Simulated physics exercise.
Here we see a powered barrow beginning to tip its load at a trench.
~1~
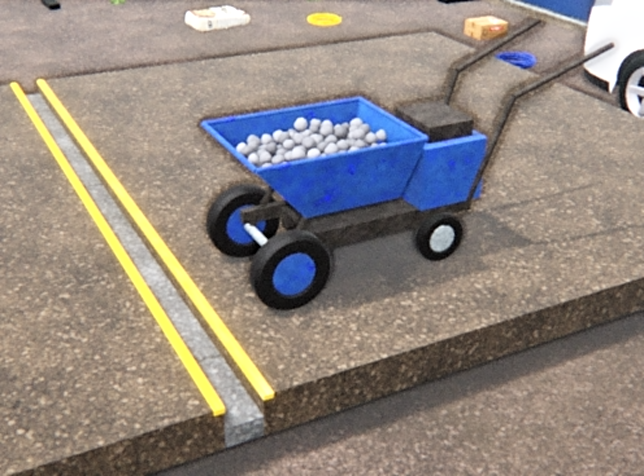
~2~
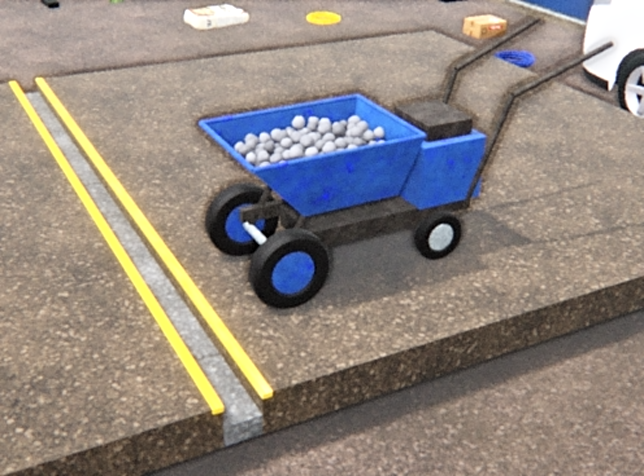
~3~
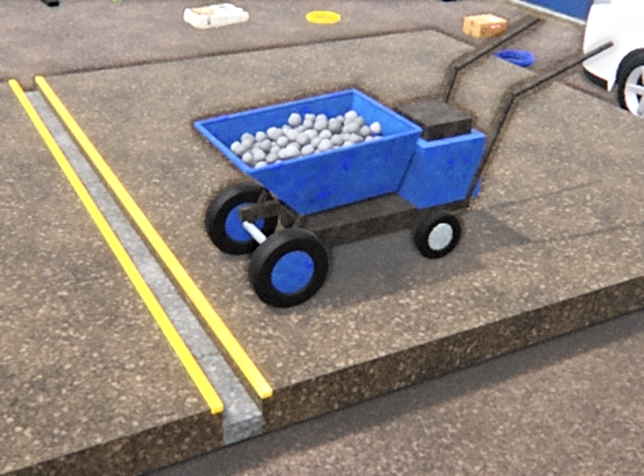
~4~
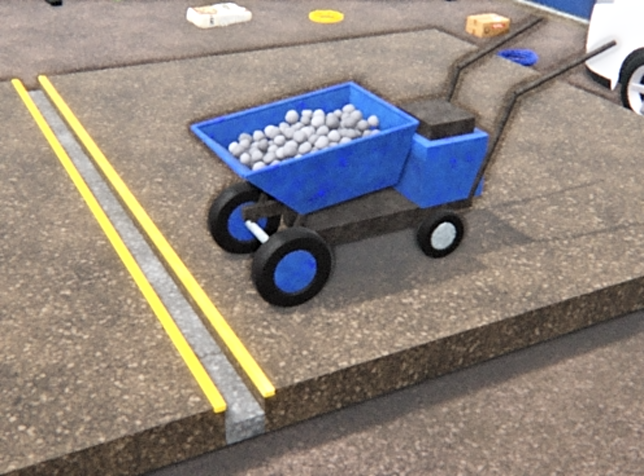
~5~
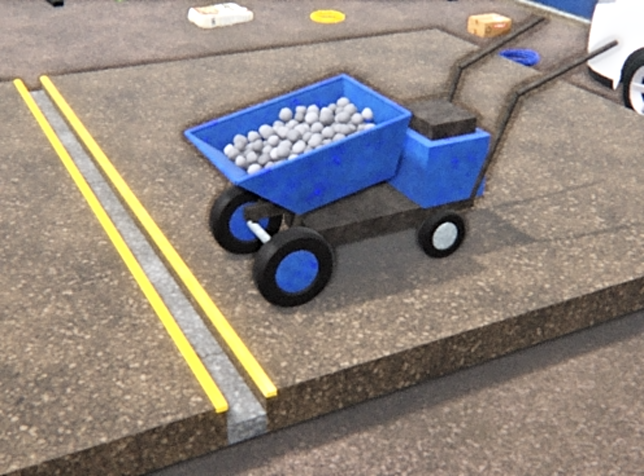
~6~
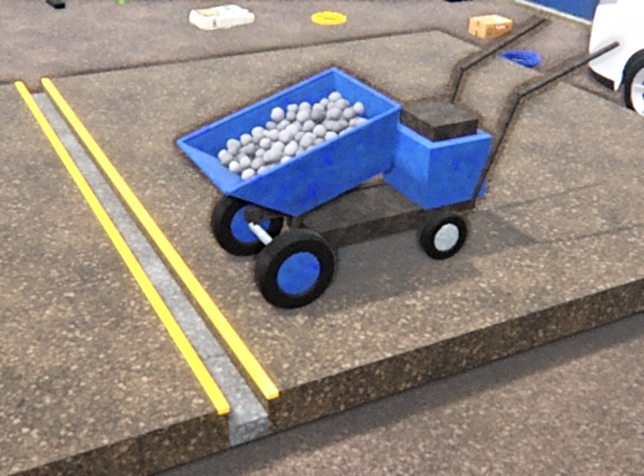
The clip opens on a blue barrow loaded with round grey cobbles, standing still beside a narrow trench edged with two yellow strips. The skip stays almost level at first, then its rear rises gradually and its front lip dips to the left, while the cobbles shift slightly inside it.
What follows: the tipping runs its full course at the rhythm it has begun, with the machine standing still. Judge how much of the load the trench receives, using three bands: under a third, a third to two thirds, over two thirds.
Well, the part that misses the trench is above two-thirds of the load.
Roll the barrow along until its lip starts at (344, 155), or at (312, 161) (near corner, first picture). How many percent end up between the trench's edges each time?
The shares come out close to 50 and 50 per cent, in that order.
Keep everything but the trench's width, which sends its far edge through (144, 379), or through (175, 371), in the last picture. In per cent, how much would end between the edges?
The first case gives close to 60 per cent and the second close to 20 per cent.
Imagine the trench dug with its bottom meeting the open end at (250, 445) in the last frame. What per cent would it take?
It comes to 0 per cent or so.
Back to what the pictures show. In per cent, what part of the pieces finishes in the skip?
Estimate: 0 %, roughly.
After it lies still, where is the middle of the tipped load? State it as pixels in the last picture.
Resting centre, last picture - approx. (96, 316).
Shortly afterwards, skip tipped steeply; the whole lot in the skip.
Next, skip tipped steeply; near two thirds in the skip; near a third beyond it; only a few falling.
Some moments later, skip tipped right over; a little in the skip; only a few in or heaped over the trench; all but a few beyond it.
In the end, skip tipped right over; only a few in the skip; only a few in or heaped over the trench; all but a few beyond it.
